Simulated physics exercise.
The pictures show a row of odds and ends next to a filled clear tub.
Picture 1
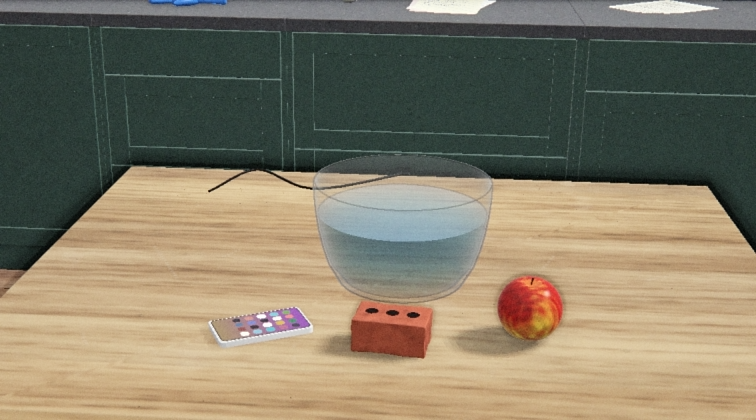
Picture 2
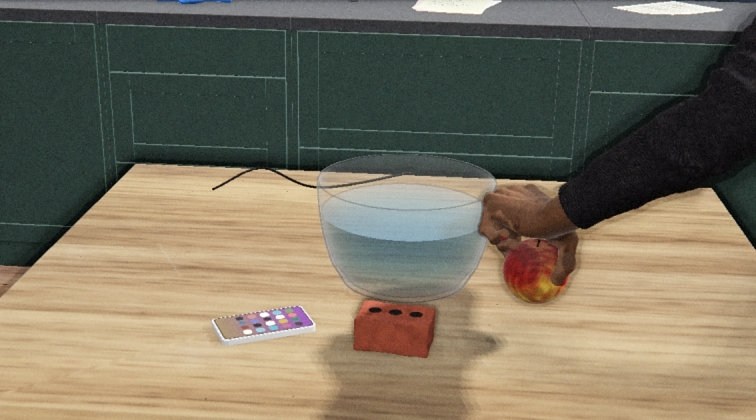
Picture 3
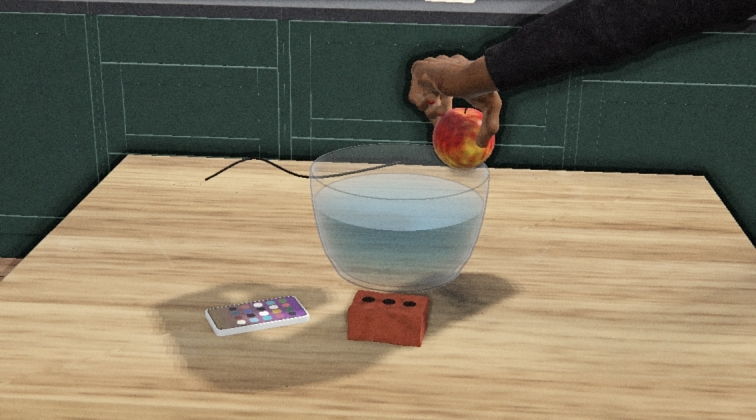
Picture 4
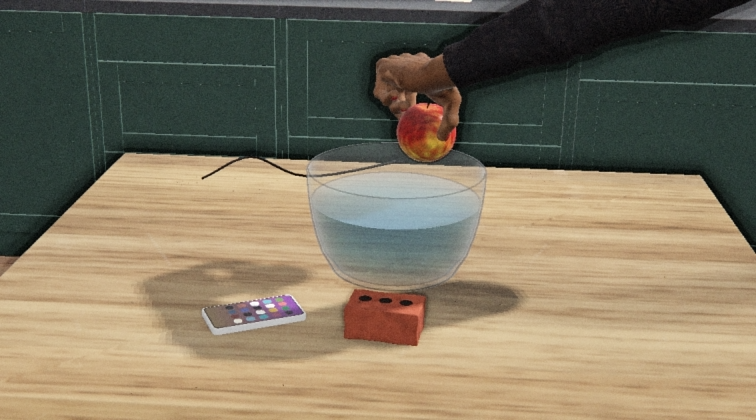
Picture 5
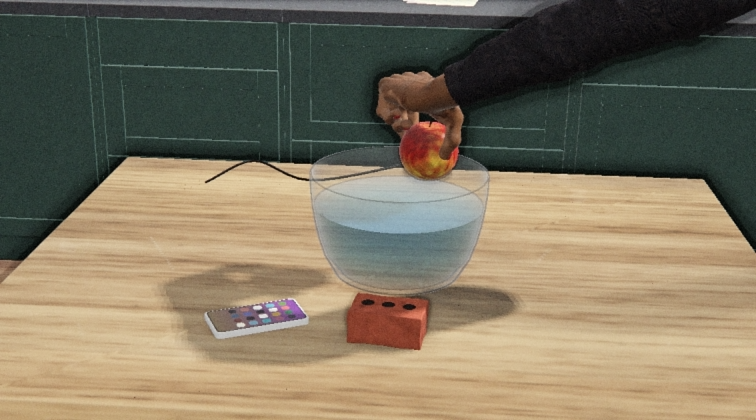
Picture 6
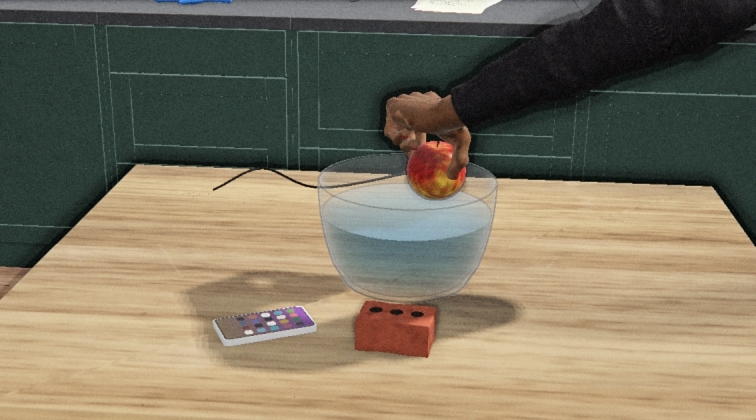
We see a phone, a piece of brick and an apple in a row by a clear tub of water; a hand picks up the apple, carries it left above the tub and lowers it to just over the surface.
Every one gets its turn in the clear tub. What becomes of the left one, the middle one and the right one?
From the left: It ends on the bottom, it ends on the bottom, it bobs on top.
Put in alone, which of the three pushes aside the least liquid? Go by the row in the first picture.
That is the one on the left.
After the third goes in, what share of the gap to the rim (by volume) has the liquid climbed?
Some 26 per cent.
A moment on, the apple stays afloat.
Further on, the piece of brick drops to the bottom.
When it is over, the phone drops to the bottom; afloat, apple.
